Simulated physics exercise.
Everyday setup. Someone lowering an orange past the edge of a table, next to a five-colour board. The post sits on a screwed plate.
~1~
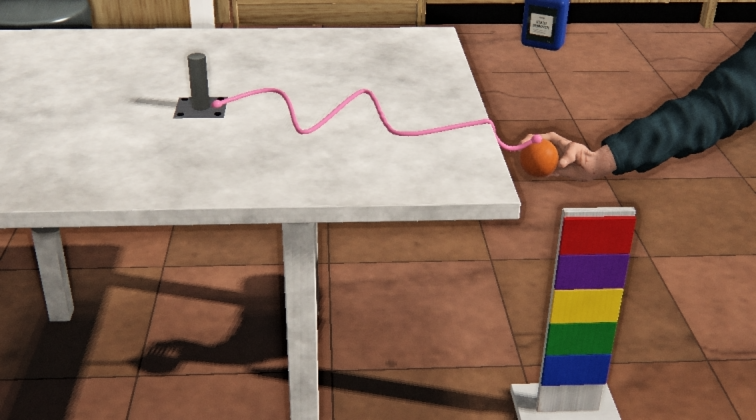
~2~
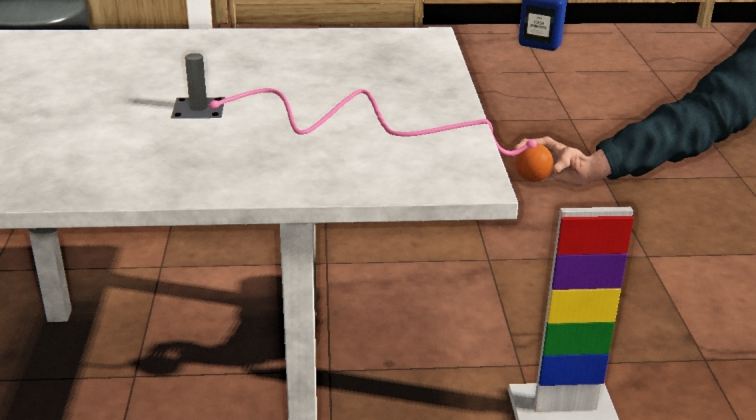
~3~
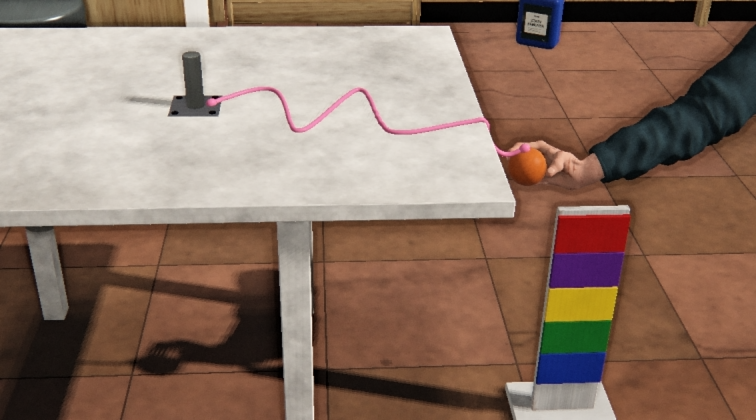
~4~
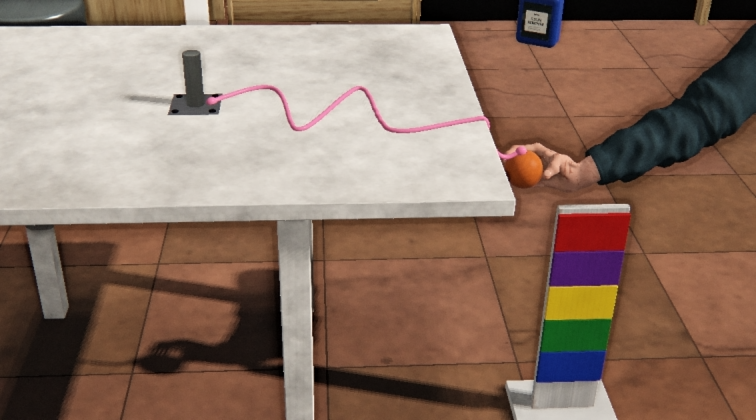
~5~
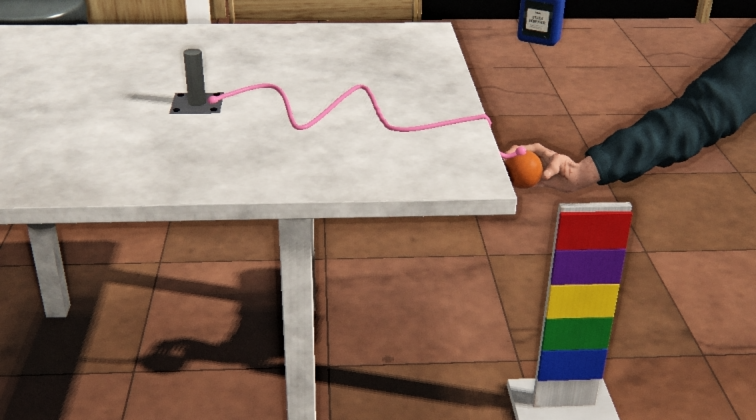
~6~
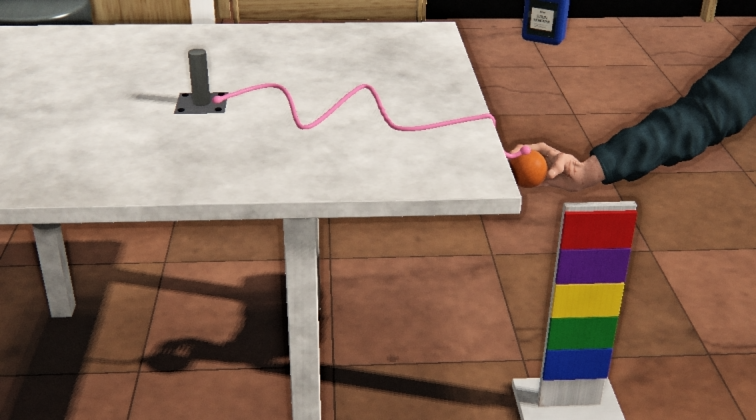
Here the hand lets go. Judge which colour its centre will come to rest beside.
Its centre comes to rest beside blue.
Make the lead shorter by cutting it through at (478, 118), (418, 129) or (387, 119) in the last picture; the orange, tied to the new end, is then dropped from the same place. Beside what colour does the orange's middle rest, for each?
Try by try, the answer is yellow; purple; red.
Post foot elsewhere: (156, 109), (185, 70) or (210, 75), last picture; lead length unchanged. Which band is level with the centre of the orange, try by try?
Going case by case, it's green, green and finally blue.
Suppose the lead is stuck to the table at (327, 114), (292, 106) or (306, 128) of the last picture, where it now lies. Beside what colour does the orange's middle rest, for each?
It ends beside yellow the first time, green the second and yellow the third.
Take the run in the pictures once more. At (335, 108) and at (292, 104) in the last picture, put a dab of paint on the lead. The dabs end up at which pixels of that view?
The first lands at (449, 105), while the second lands at (338, 104).
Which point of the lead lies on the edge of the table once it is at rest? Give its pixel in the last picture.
Go for the one at (353, 93).
A little later, orange near (459, 358); level with blue.
Next, orange near (469, 354); level with blue.
When it is over, orange near (466, 359); level with blue. The blue one.
